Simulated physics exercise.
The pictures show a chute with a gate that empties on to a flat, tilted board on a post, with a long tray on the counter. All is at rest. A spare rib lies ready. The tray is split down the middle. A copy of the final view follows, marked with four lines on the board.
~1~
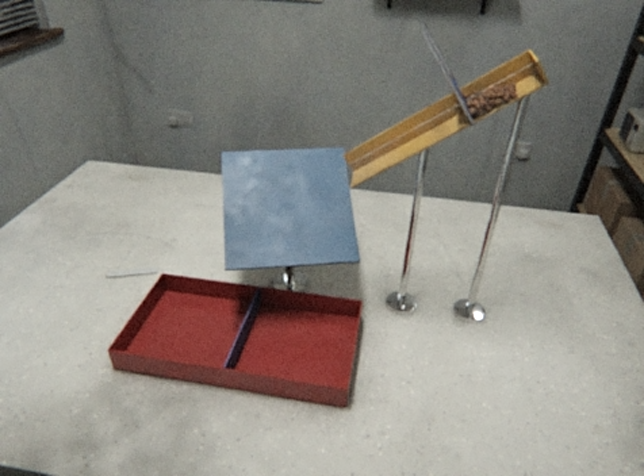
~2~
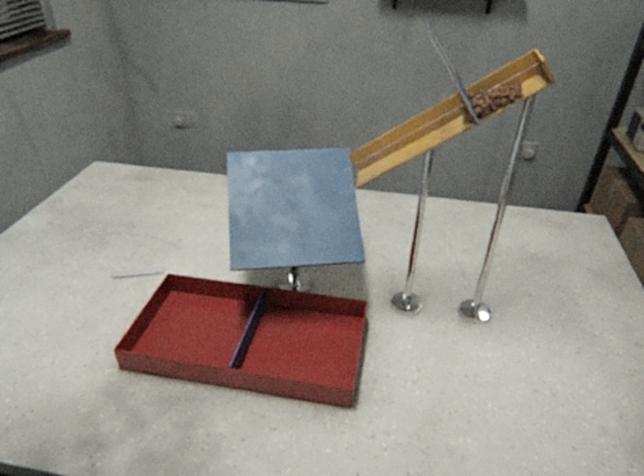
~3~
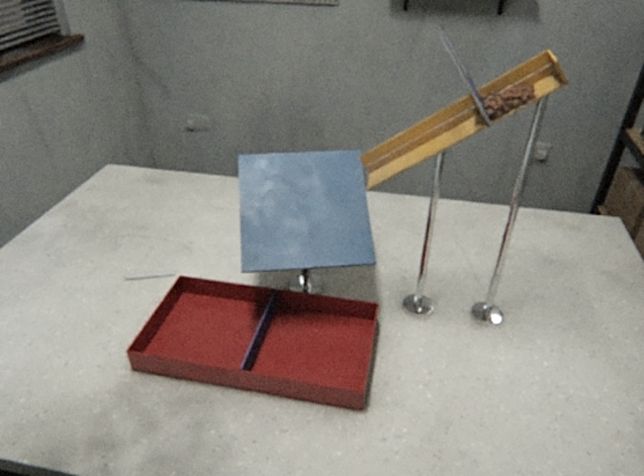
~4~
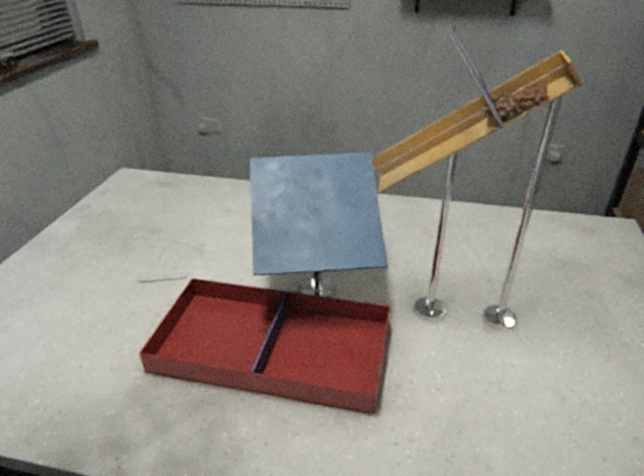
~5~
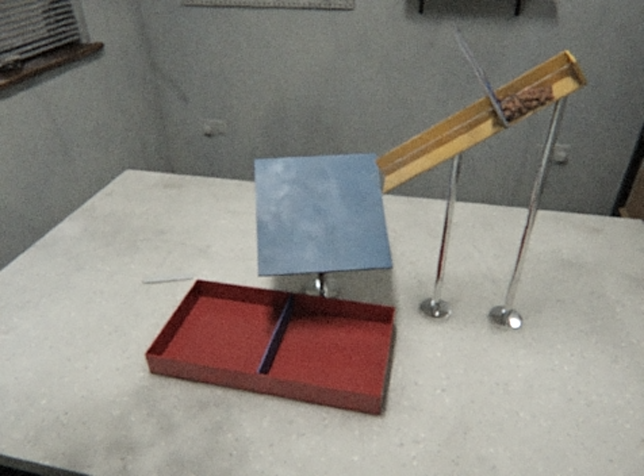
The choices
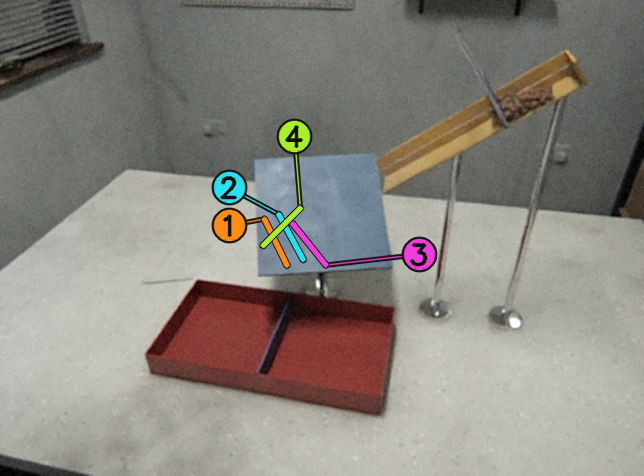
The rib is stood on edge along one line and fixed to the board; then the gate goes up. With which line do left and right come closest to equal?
The answer is line 4.
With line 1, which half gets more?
The right half.
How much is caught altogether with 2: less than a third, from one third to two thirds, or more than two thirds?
It is more than two thirds.
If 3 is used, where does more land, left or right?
The right half.
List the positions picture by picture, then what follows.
In the first frame, load behind the gate at (490, 101), cereal balls; lip of the chute at (352, 180), sloping fairly steeply.
In the second frame, middle of the board at (293, 205), tilted fairly steeply; middle of its low edge at (299, 266); of its high edge at (289, 150).
In the third frame, front corners of the tray at (127, 351) and (363, 392); front end of its middle wall at (240, 371); gate still shut at (474, 90).
In the fourth frame, middle of the load at (521, 103); lip at (380, 185).
In the fifth frame, middle of the load at (526, 103); lip at (385, 185).
On the marked copy, line 1 from (264, 219) to (287, 265); line 2 from (278, 214) to (303, 259); line 3 from (292, 223) to (325, 265); line 4 from (300, 208) to (263, 245).
With 1, of what is caught, a small part in the left half, nearly all in the right.
With 2, of what is caught, a small part in the left half, nearly all in the right.
With 3, of what is caught, a small part in the left half, nearly all in the right.
With 4, of what is caught, about half in the left half, about half in the right.
